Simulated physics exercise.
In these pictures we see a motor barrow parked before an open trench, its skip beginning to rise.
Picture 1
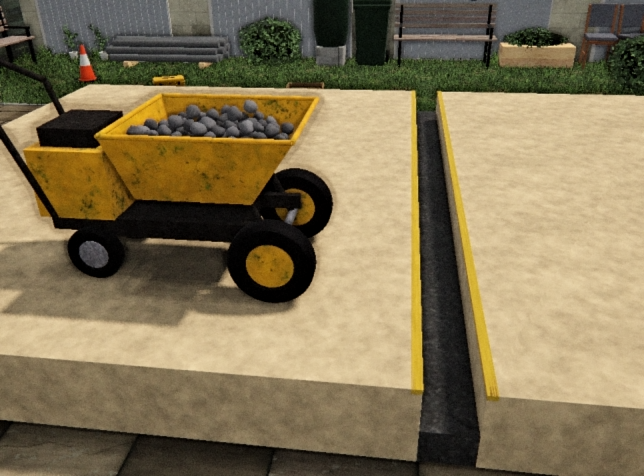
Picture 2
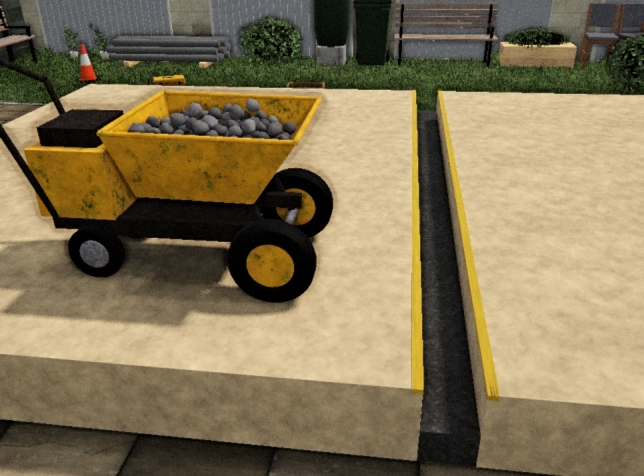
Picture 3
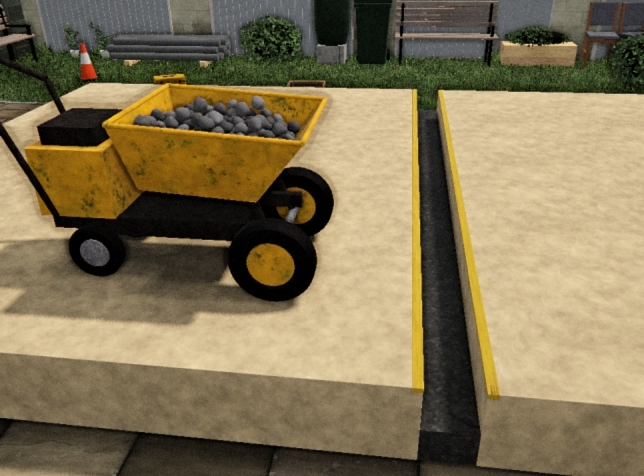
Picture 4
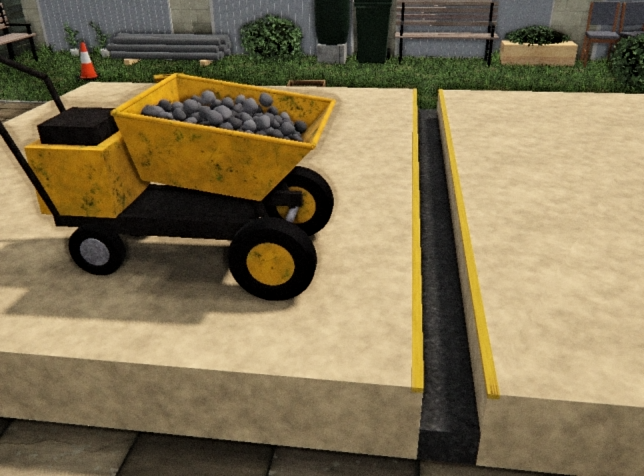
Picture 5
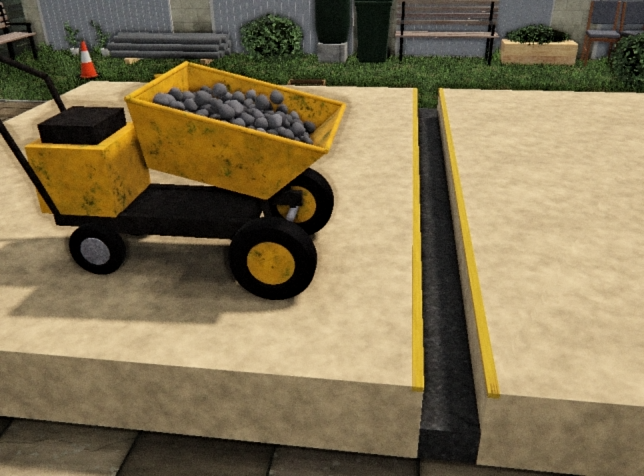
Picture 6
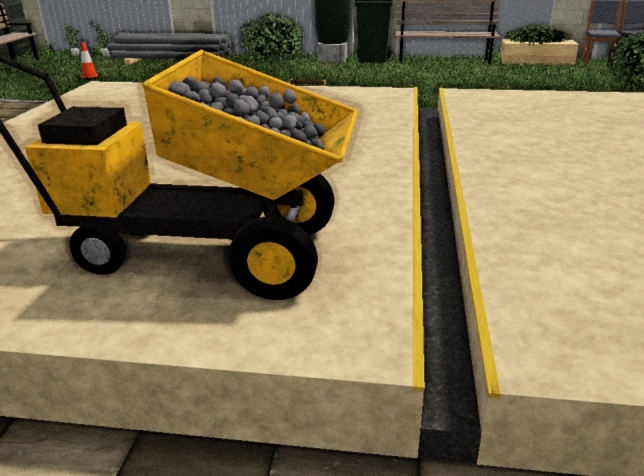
The clip opens on a yellow motor barrow loaded with round grey cobbles, standing still to the left of a narrow, dark trench between two pale slabs. Its skip lifts slowly at the back, slightly at first, then clearly tilts toward the right, with the cobbles still inside.
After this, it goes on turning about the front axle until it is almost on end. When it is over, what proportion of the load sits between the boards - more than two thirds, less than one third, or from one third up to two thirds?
More than two thirds sits between them.
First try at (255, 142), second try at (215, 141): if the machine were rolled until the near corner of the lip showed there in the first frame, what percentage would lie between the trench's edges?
Close to 60 in a hundred, and close to 30 in a hundred.
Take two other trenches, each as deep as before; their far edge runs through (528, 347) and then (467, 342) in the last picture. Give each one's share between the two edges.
Around 100 percent first, around 60 percent second.
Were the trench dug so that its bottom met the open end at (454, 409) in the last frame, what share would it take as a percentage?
It comes out near 60 percent.
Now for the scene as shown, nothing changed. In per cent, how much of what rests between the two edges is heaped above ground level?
20 in a hundred.
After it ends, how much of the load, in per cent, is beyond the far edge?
Result: Close to 10 %.
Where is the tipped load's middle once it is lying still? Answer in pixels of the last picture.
Resting centre, last frame: Roughly (445, 282).
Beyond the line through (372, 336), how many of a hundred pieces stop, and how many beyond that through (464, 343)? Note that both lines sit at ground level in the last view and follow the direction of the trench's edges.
I'd say some 100 in a hundred, and after that 30 in a hundred.
Just after the last frame, skip tipped steeply; every one in the skip.
A moment on, skip tipped right over; the larger part in the skip; just a few short of the trench; roughly a quarter in or heaped over the trench; just a few beyond it; just a few falling.
Further on, skip tipped right over; about a tenth in the skip; about a tenth short of the trench; the larger part in or heaped over the trench; about a tenth beyond it.
When it is over, skip tipped right over; about a tenth short of the trench; the larger part in or heaped over the trench; about a tenth beyond it.
